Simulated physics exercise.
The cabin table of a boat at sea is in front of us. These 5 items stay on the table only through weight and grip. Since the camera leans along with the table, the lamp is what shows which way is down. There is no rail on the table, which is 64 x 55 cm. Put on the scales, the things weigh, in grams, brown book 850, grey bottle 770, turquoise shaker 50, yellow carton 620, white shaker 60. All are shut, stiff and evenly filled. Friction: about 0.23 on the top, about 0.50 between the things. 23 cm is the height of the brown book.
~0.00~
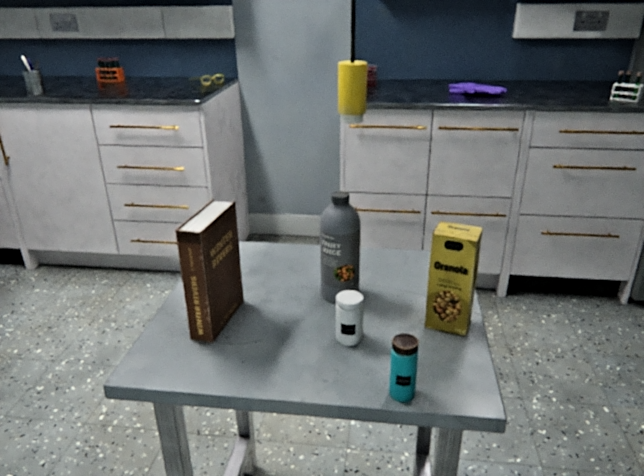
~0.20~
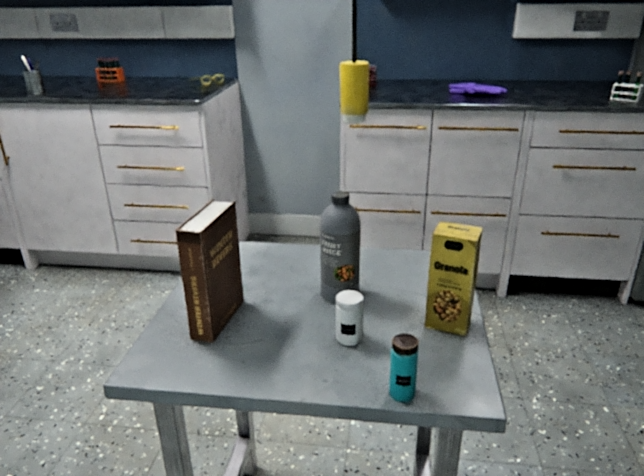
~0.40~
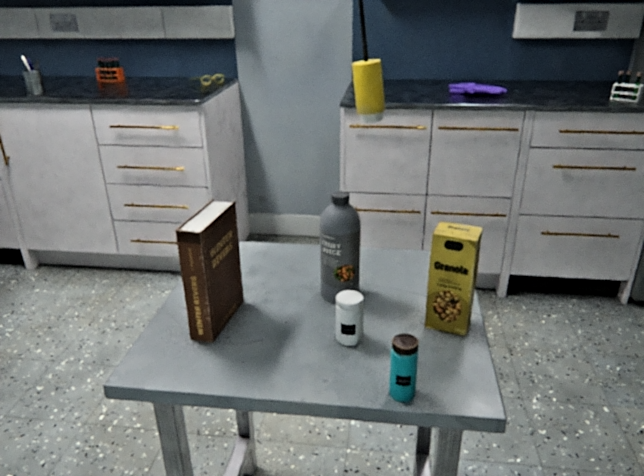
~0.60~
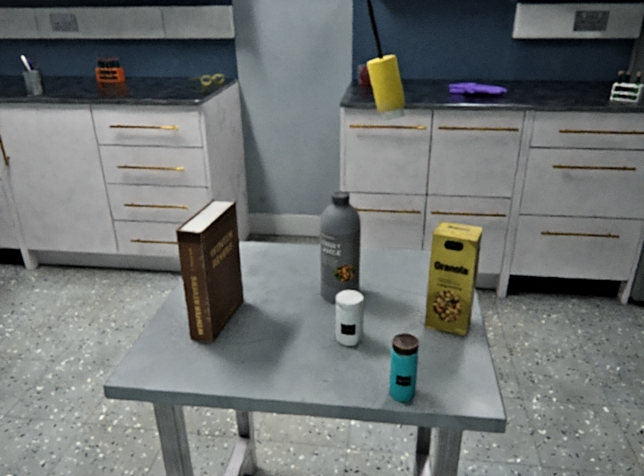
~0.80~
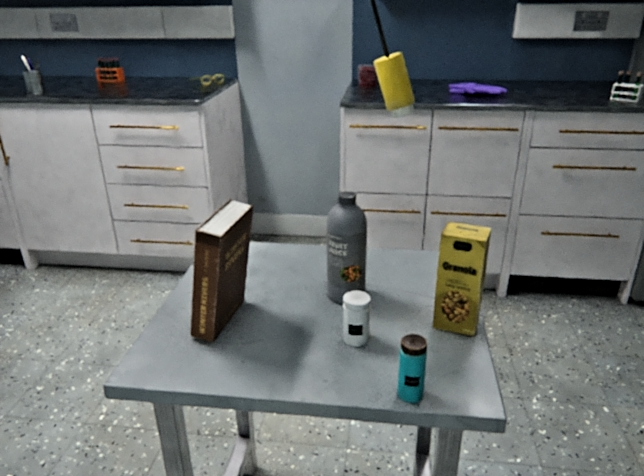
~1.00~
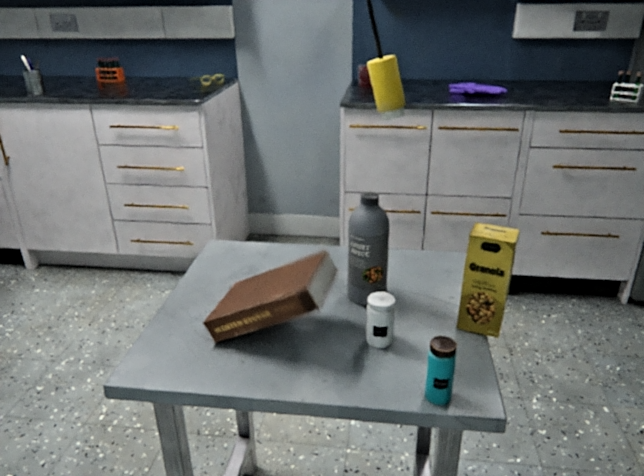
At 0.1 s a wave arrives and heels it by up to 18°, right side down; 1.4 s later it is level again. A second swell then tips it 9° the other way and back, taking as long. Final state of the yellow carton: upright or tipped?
Tipped.
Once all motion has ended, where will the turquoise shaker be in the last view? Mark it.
(486, 374), roughly.
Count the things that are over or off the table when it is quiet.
That gives 2.
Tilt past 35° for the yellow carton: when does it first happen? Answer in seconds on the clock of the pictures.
Answer: About 1.2 s.
After 1.10 s, floor tilted 11°, right side down; yellow carton now off the table; brown book on its side; turquoise shaker slid 9 cm.
After 1.30 s, floor tilted 3°, right side down; brown book on its side; white shaker slid 17 cm; turquoise shaker slid 13 cm.
After 1.40 s, floor tilted 1°, right side down; brown book on its side; white shaker slid 20 cm; grey bottle slid 13 cm.
After 1.70 s, floor tilted 2°, left side down; brown book on its side; white shaker slid 21 cm; turquoise shaker slid 13 cm.
At rest (3.4 s), off the table and tipped over, yellow carton; tipped over on the table, brown book; not toppled but over 5 cm from the start, grey bottle, turquoise shaker and white shaker.
